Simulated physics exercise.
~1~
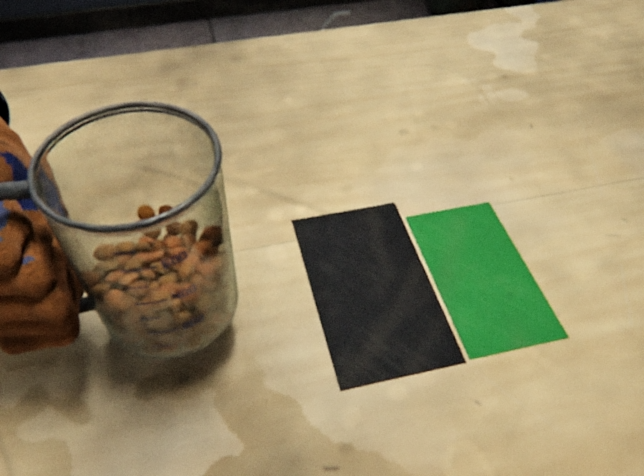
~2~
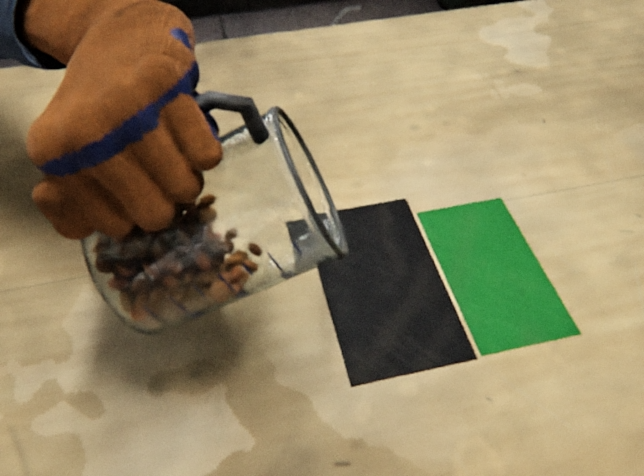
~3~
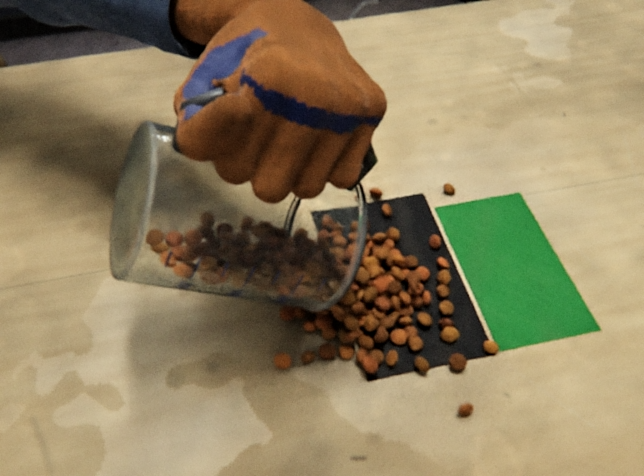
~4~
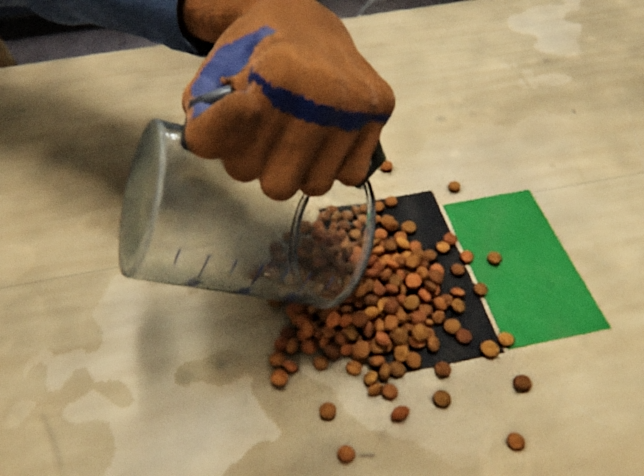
At the start, a clear jug partly filled with brown cat kibble stands upright on a pale tabletop, left of a black mat and a green mat, with a gloved hand at its handle. The hand, in an orange and blue glove, lifts the jug and tips it onto its side toward the mats. It tilts further, and kibble pours over the black mat, some scattering onto the table. As the jug empties, the pile spreads. By the end, kibble heaps over the black mat and spills around it, leaving the green mat mostly clear.
